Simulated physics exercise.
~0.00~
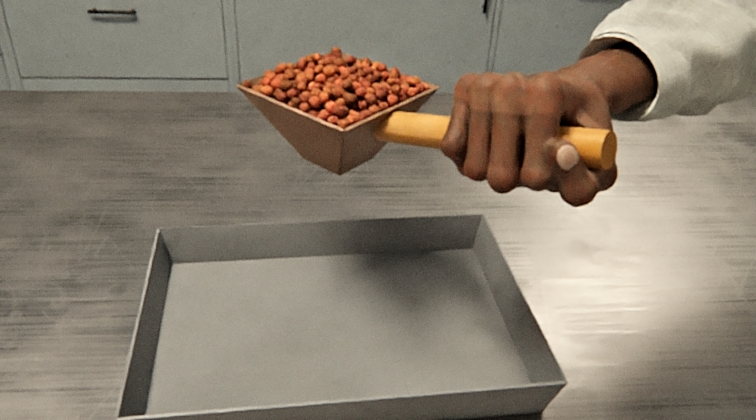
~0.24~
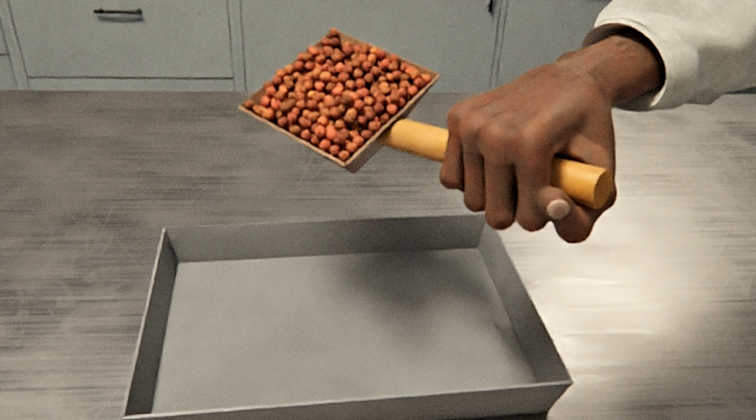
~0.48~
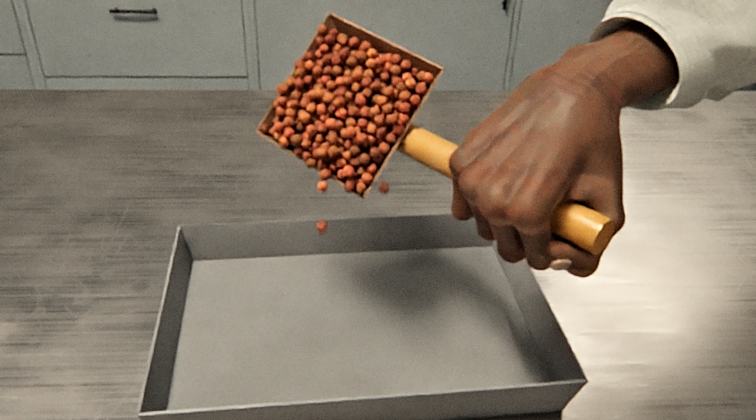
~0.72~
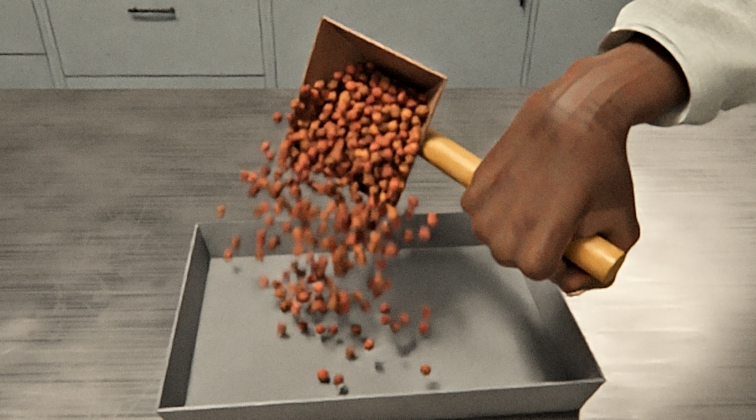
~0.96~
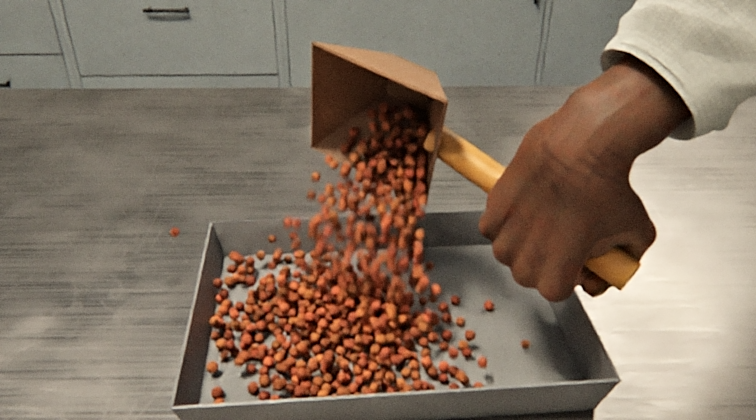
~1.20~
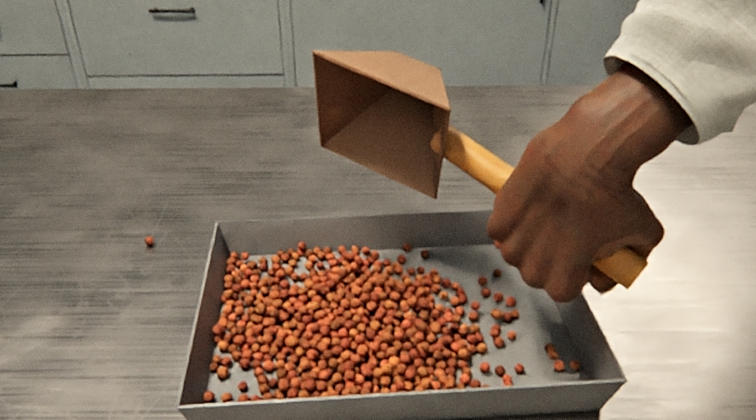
A hand tips a scoop of reddish clay pellets into a gray tray, emptying it.
